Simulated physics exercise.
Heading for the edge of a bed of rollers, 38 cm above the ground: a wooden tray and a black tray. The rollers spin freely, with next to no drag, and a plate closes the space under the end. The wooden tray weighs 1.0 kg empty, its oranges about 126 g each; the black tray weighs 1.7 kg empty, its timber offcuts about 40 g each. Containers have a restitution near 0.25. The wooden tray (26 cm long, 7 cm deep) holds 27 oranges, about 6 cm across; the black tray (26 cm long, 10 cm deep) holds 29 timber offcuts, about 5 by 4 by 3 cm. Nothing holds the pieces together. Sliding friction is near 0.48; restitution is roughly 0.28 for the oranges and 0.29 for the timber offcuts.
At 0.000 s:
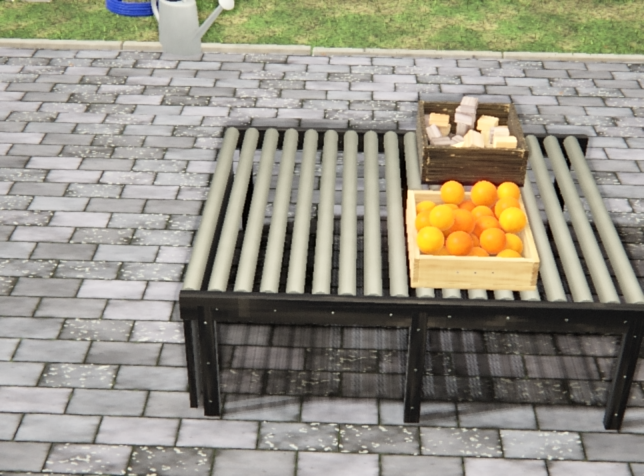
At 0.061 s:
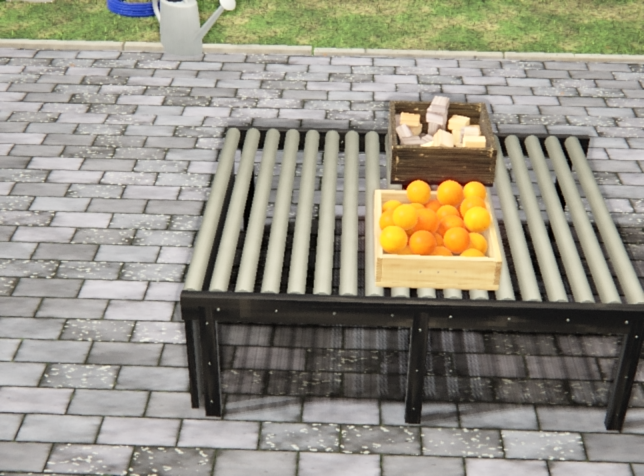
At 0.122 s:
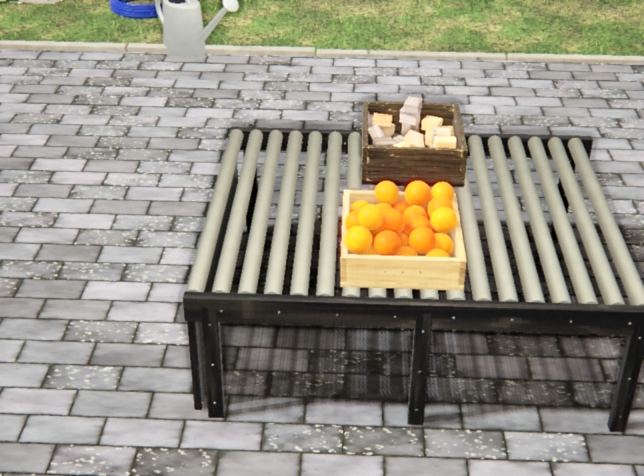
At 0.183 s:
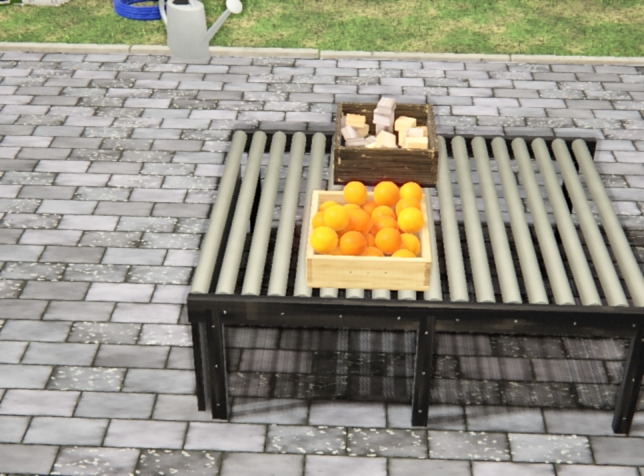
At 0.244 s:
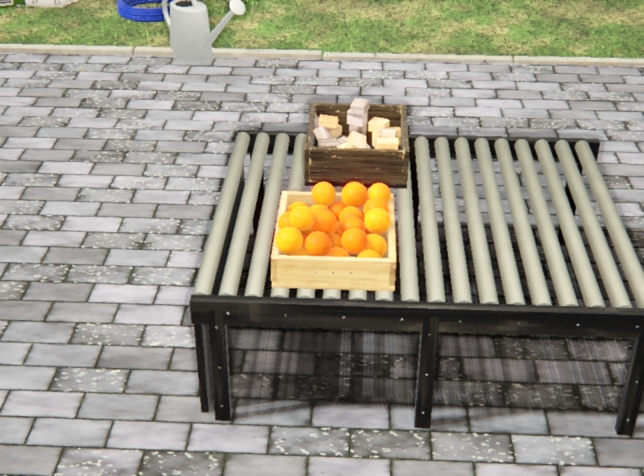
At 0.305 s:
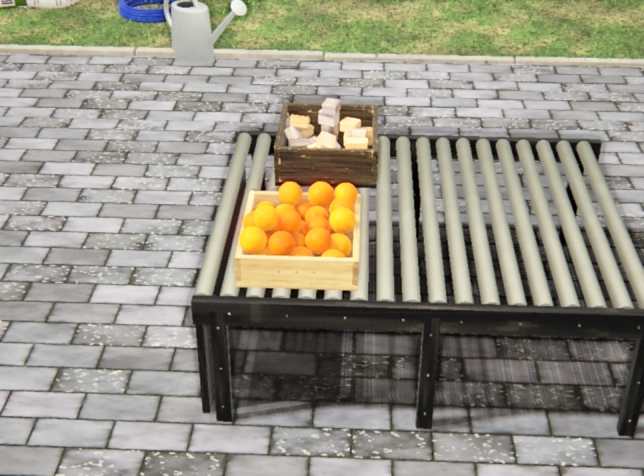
A wooden tray of oranges and a dark tray of pale chunks moved steadily left together across a bed of metal rollers on a paved yard, with a watering can standing near the grass behind.
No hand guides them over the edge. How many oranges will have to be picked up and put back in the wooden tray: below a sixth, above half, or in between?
Between a sixth and a half of the oranges leave the wooden tray.
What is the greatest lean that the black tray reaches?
At most some 35°.
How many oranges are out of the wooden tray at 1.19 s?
Roughly 8 of them.
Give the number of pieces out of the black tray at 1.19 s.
About: Black tray 1.
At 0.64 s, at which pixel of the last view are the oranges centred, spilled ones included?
Near (108, 250).
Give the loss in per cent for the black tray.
Black tray 0 per cent.
After 0.37 s, the overhang begins.
After 0.64 s, the wooden tray leans 18° with 0 of 27 out and the black tray leans 12° with 0 of 29 out.
After 0.84 s, the wooden tray leans 6° with 3 of 27 out and the black tray leans 20° with 0 of 29 out.
After 1.19 s, the wooden tray is level with 8 of 27 out and the black tray is level with 1 of 29 out.
Final count (at 1.51 s), the wooden tray is level with 9 of 27 out and the black tray is level with 1 of 29 out. Asked share, 9 of 27, 33 per cent.
